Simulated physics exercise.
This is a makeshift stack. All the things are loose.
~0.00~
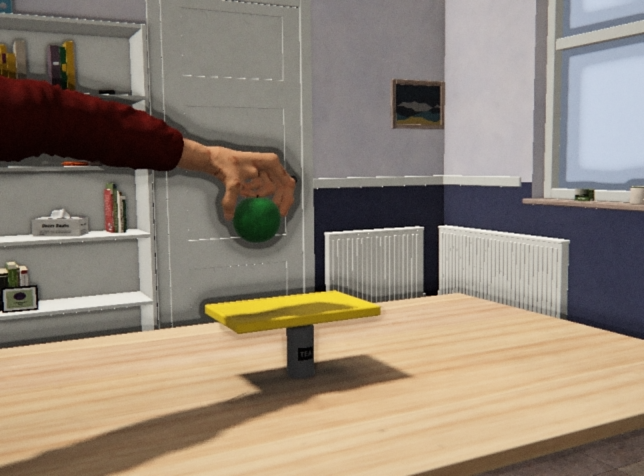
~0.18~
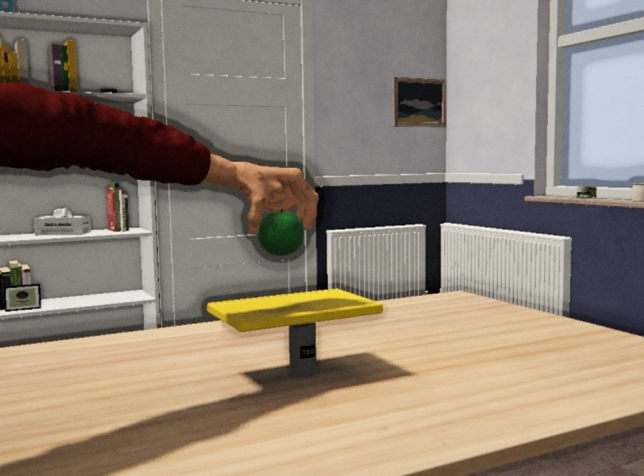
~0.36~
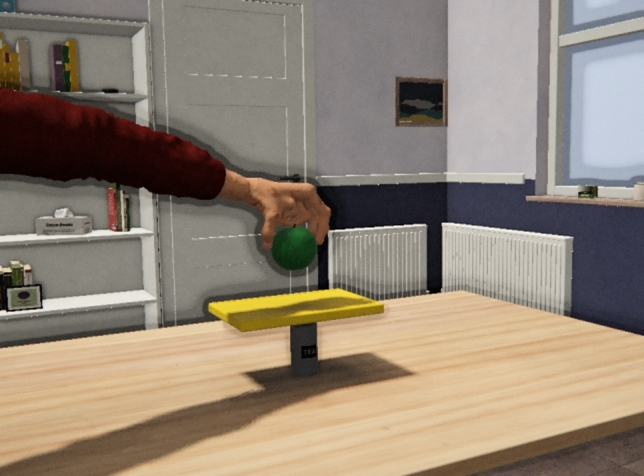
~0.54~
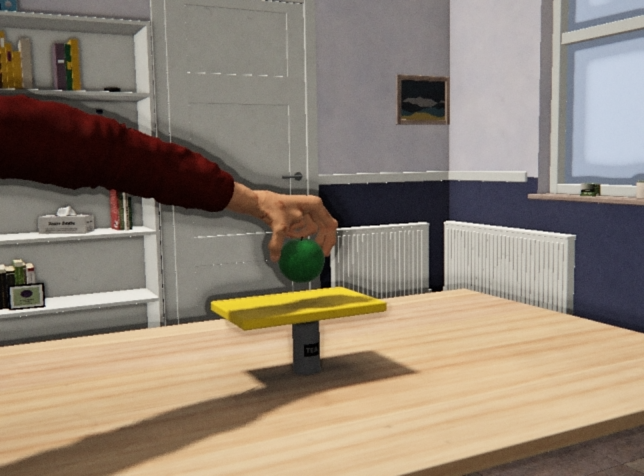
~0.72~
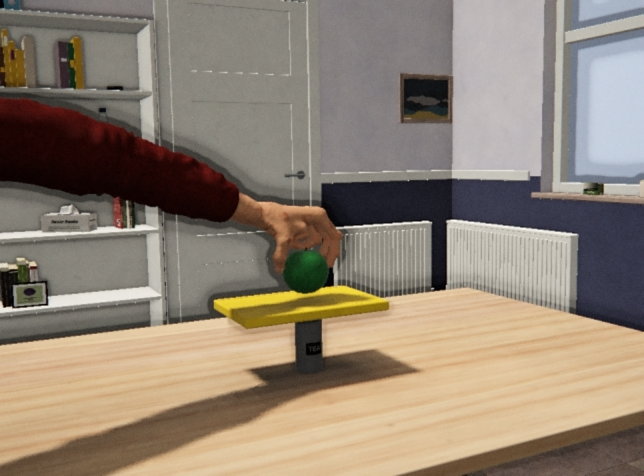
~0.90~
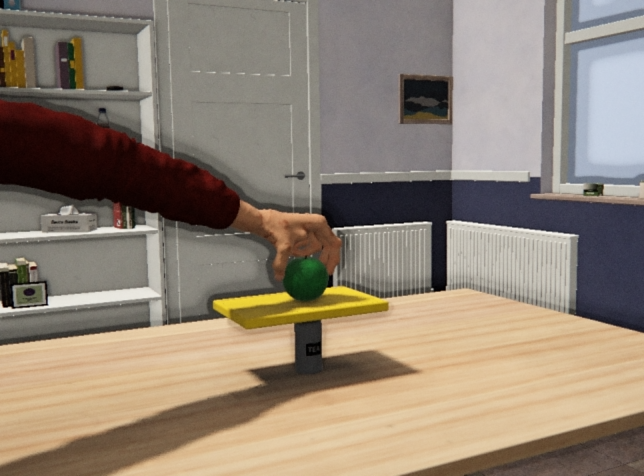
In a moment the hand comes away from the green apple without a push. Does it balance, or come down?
Here the stack keeps its balance.
After 1.10 s, no change.
After 1.30 s, green apple resting near (306, 279).
In the end (2.0 s), all 3 unmoved. At the end, from the last picture's camera, green apple near (305, 279). The stack holds.
